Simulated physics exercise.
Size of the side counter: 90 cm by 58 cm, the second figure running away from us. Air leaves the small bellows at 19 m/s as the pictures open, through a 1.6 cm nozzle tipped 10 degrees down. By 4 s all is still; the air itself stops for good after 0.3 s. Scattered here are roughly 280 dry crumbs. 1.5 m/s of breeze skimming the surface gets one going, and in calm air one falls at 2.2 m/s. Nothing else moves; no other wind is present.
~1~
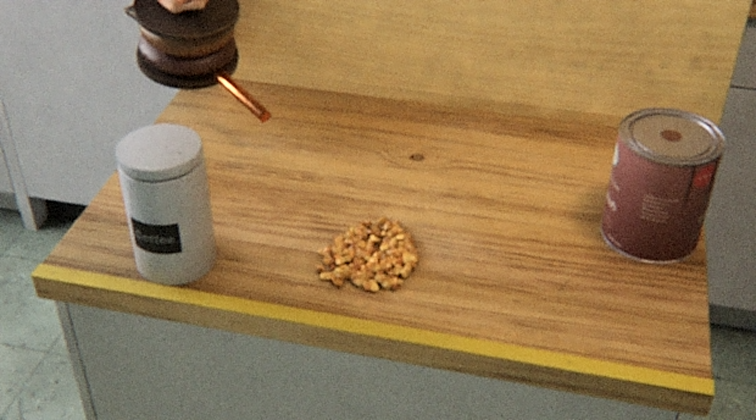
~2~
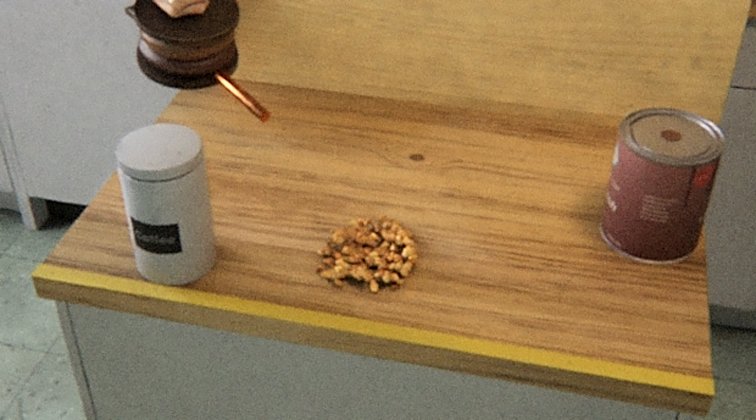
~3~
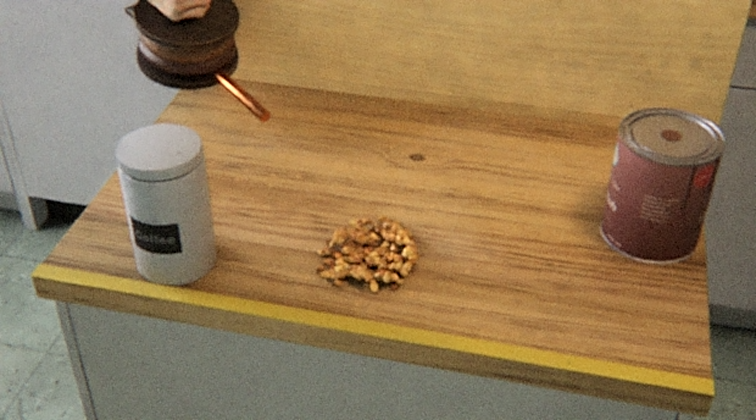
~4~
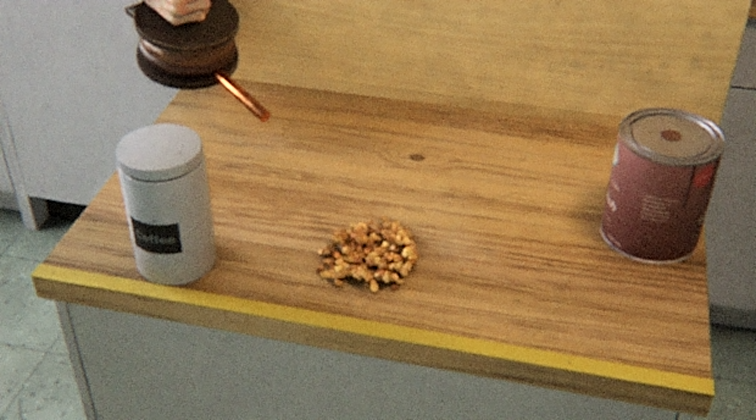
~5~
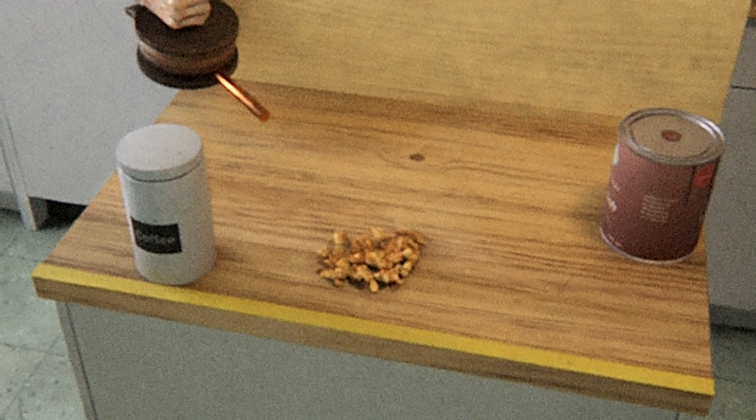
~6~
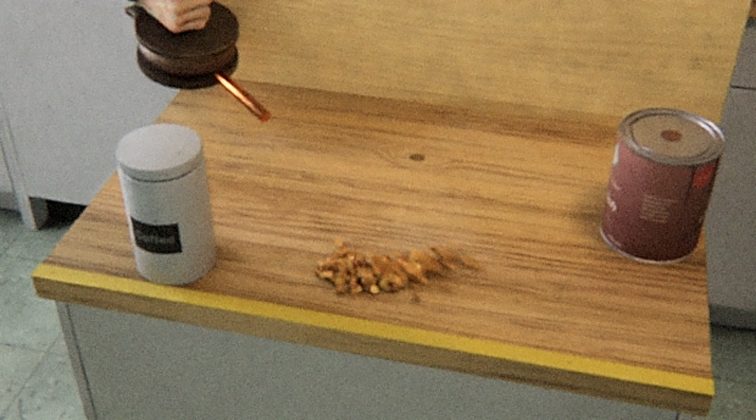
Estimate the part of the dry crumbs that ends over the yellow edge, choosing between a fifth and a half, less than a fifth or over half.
My estimate is more than half.
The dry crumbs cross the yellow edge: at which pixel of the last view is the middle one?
At roughly pixel (437, 348).
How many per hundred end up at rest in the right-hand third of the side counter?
About 0 percent.
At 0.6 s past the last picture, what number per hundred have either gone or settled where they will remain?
Some 100 per cent.
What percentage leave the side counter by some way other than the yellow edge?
The share is about 3 %.
Then, 0.6 s after the last picture, 90 % are over the yellow edge; 100 % are gone or lie where they will stay.
Then, 1.0 s after the last picture, 90 % are over the yellow edge; 100 % are gone or lie where they will stay.
Then, 2.0 s after the last picture, 90 % are over the yellow edge; 100 % are gone or lie where they will stay.
Then, 3.8 s after the last picture, at the end, 90 % are over the yellow edge.
